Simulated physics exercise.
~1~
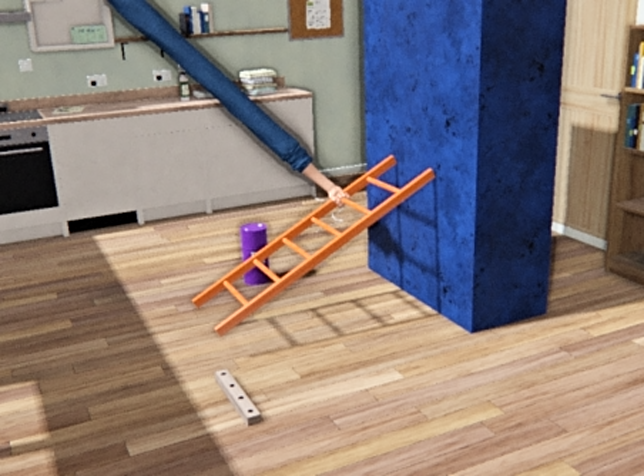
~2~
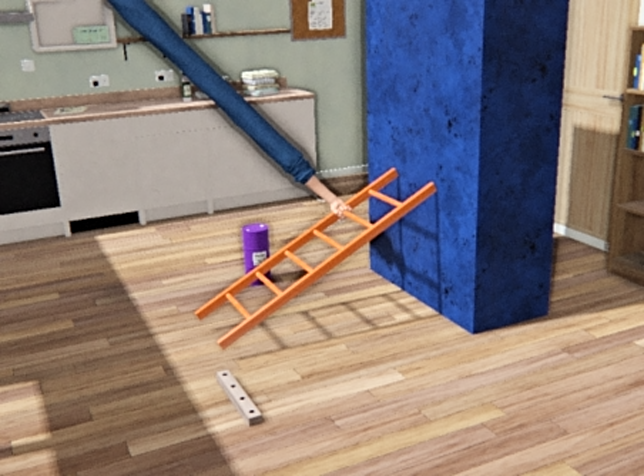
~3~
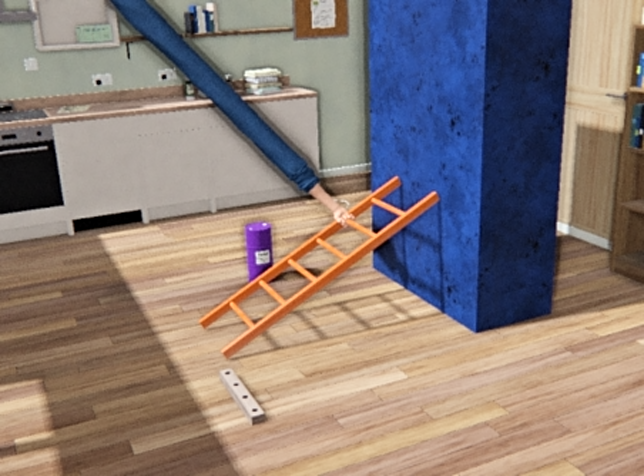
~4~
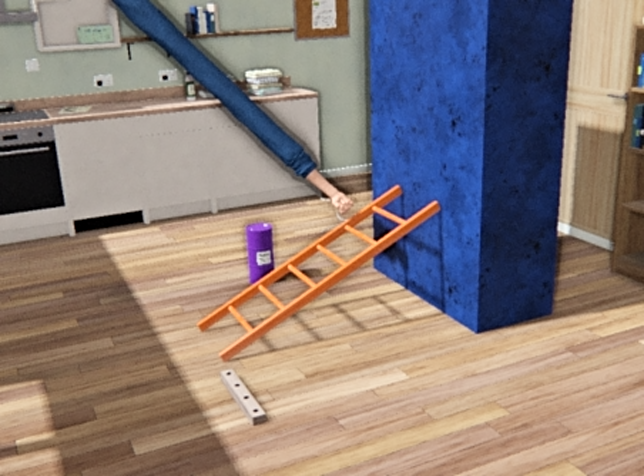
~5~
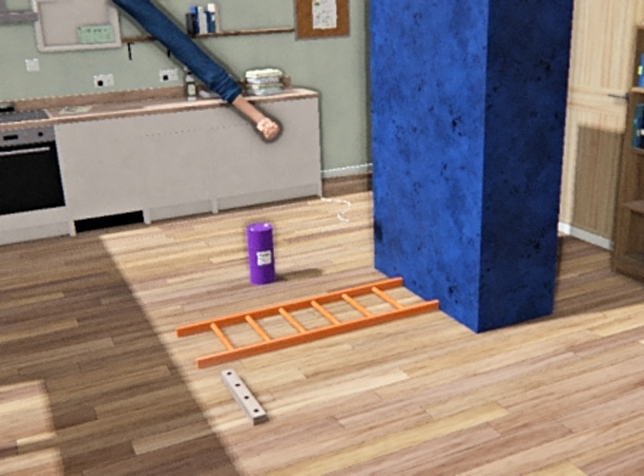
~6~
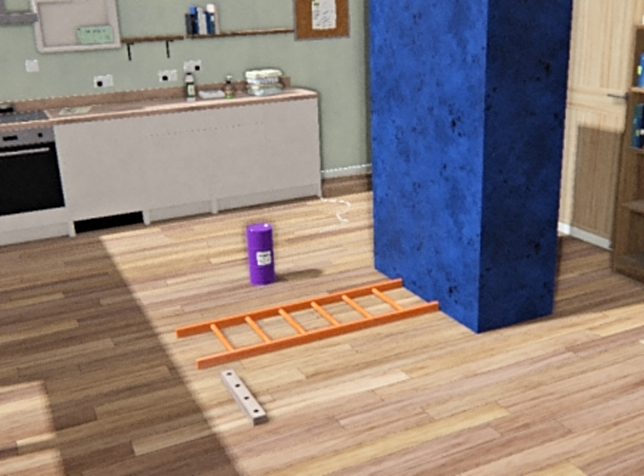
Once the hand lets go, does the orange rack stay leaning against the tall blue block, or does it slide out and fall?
It slides out and falls, ending up flat on the wooden floor at the foot of the blue block.
